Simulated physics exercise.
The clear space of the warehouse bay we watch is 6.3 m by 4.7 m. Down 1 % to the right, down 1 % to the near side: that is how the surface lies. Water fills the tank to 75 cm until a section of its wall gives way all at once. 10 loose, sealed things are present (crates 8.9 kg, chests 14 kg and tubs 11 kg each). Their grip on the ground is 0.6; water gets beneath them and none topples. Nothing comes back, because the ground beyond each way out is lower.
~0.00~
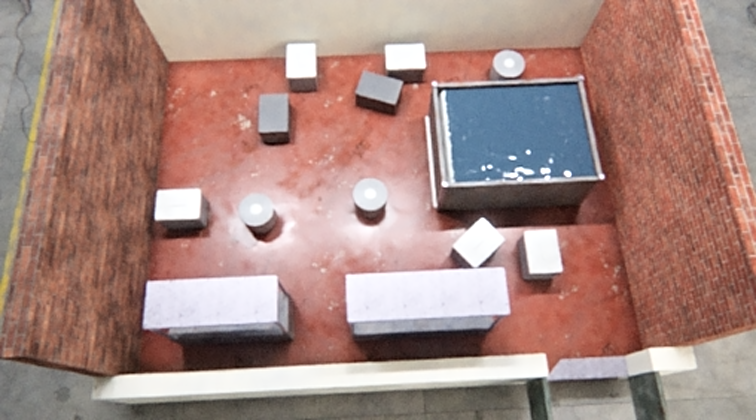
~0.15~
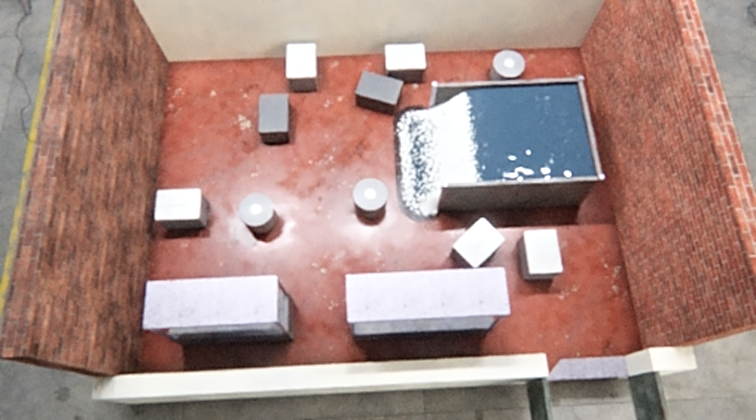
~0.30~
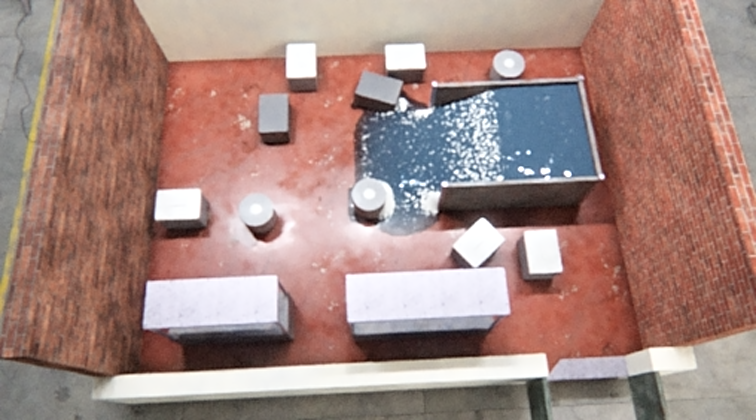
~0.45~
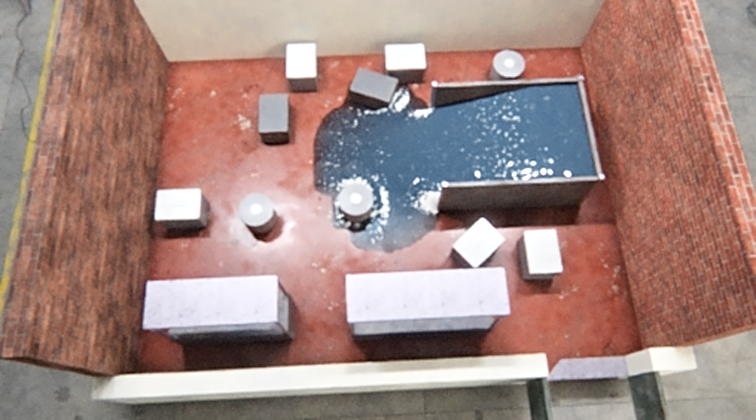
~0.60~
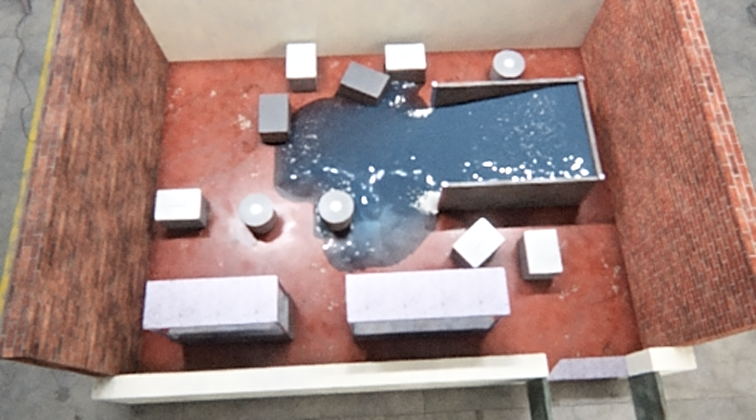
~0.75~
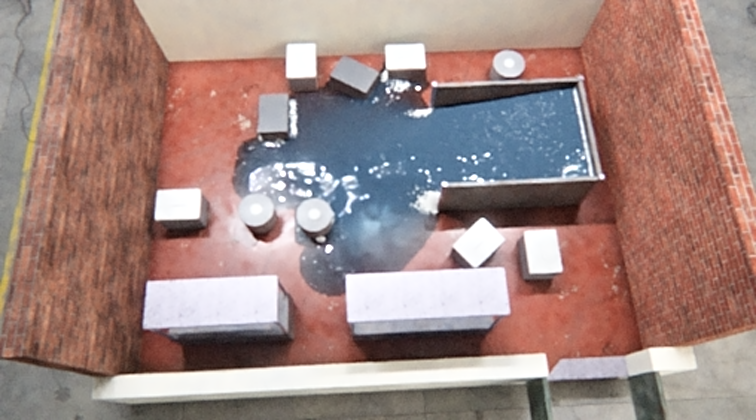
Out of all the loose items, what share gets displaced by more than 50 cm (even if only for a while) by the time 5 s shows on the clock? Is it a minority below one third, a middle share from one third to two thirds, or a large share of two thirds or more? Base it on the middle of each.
Between a third and two thirds get shoved past half a metre.
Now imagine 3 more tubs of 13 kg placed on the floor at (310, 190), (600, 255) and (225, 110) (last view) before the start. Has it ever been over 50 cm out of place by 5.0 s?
In the order asked: Crosses the line, stays inside the line, crosses the line.
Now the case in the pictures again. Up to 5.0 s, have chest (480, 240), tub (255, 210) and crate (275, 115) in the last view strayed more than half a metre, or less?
Going one by one: Within it, beyond it, beyond it.
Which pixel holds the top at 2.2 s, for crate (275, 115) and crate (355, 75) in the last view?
About (166, 60) for the first and (317, 53) for the second.
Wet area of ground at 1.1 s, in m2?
Somewhere around 13 m2, roughly.
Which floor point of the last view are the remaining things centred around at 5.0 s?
Centre of the remaining things: Roughly (356, 187).
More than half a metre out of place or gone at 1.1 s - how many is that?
I make it 2.
After 1.1 s 2 of 10 are over 50 cm from their spots; 0 afloat.
After 2.2 s 5 of 10 are over 50 cm from their spots; 6 afloat.
After 3.5 s 5 of 10 are over 50 cm from their spots; 6 afloat.
After 5.0 s 4 of 10 are over 50 cm from their spots, and 6 have been at some point; 6 afloat.
